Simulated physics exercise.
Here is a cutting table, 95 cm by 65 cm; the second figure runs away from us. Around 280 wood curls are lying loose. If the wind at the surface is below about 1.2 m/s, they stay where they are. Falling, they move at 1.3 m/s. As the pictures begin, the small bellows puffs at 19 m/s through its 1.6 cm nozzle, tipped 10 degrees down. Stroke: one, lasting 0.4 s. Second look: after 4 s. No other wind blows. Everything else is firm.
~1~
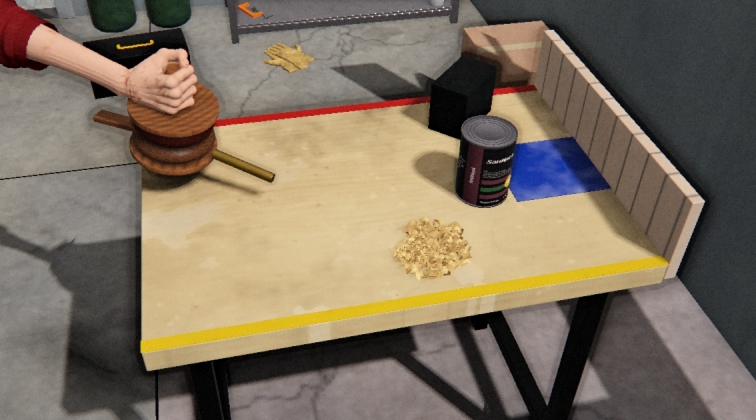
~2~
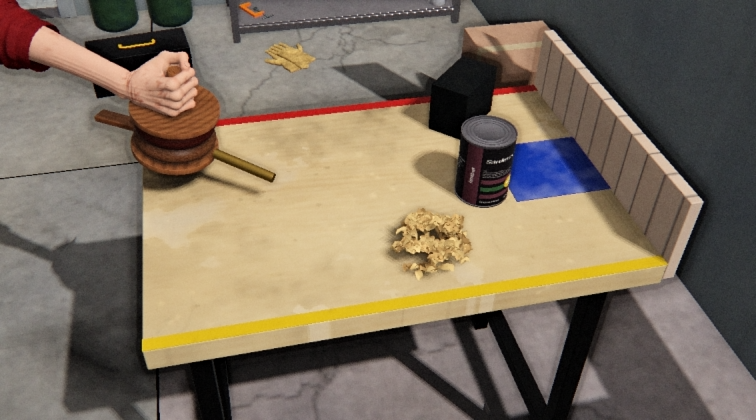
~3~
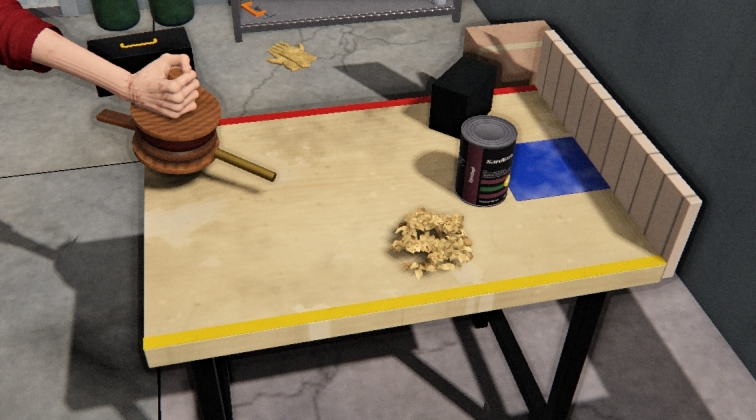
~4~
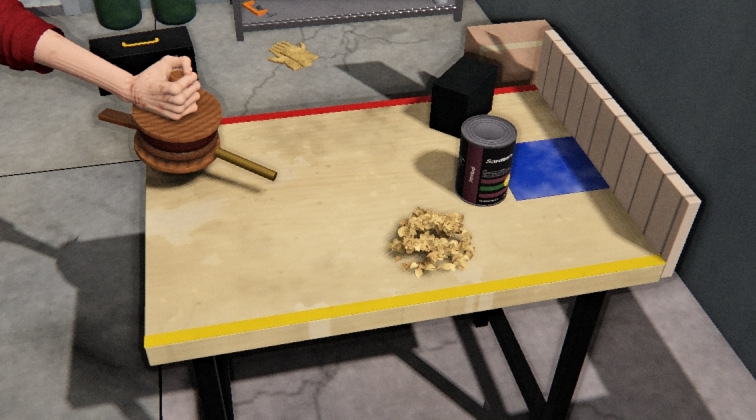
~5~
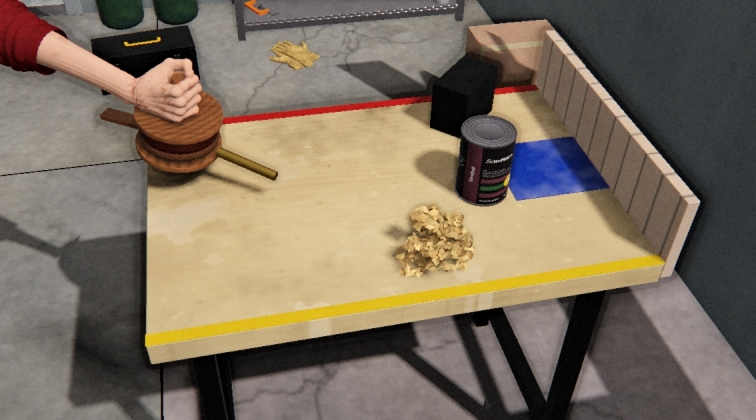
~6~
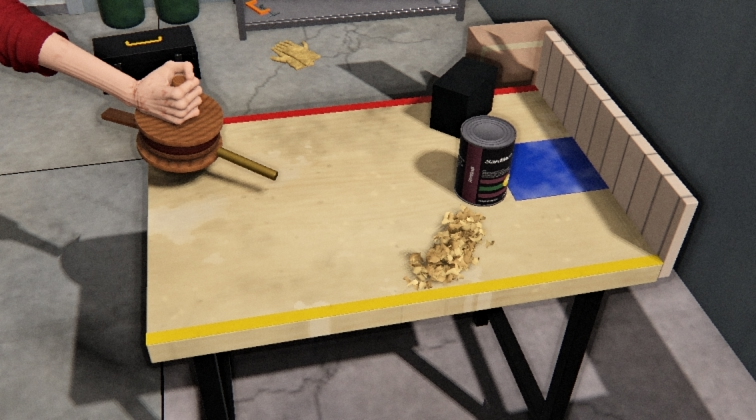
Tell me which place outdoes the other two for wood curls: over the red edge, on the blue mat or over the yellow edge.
It is yellow that gets the most.
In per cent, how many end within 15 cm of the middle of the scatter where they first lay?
My estimate is close to 0 percent.
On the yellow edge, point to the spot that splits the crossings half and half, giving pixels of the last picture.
Roughly at pixel (519, 287).
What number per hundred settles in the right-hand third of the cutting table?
I'd estimate around 15 per cent.
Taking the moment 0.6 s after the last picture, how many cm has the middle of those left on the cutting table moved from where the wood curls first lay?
Measured offset: Approx. 40 cm.
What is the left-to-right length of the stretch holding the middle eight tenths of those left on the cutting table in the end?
The middle group spans some 0 cm.
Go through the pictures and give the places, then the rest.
In the first picture, the middle of the wood curls is near (433, 250), none has stirred yet and the mouth of the small bellows is at (273, 179).
In the second picture, the middle of the wood curls is near (431, 240), none has stirred yet, the red edge is centred on (348, 106), the blue mat is centred on (546, 168) and the yellow edge is centred on (423, 305).
In the third picture, the middle of the wood curls is near (431, 239), none has stirred yet, the top of a tin is at (489, 131) and the top of a block is at (466, 75).
In the fourth picture, the middle of the wood curls is near (431, 238) and none has stirred yet.
In the fifth picture, the middle of the wood curls is near (435, 241), the farthest in sight from the small bellows is at (469, 257) and about 20 % have left their places.
In the sixth picture, the middle of the wood curls is near (459, 251), the farthest in sight from the small bellows is at (489, 245) and about 80 % have left their places.
Then, 0.6 s after the last picture the count stands so, 0 % are over the red edge, 0 % on the blue mat and 83 % over the yellow edge; the middle of those left on the top is near (636, 225).
Then, 1.0 s after the last picture the count stands so, 0 % are over the red edge, 0 % on the blue mat and 83 % over the yellow edge; the middle of those left on the top is near (636, 225).
Then, 2.0 s after the last picture the count stands so, 0 % are over the red edge, 0 % on the blue mat and 83 % over the yellow edge; the middle of those left on the top is near (636, 225).
Then, 3.8 s after the last picture, at the end, 0 % are over the red edge, 0 % on the blue mat and 83 % over the yellow edge; the middle of those left on the top is near (636, 225).
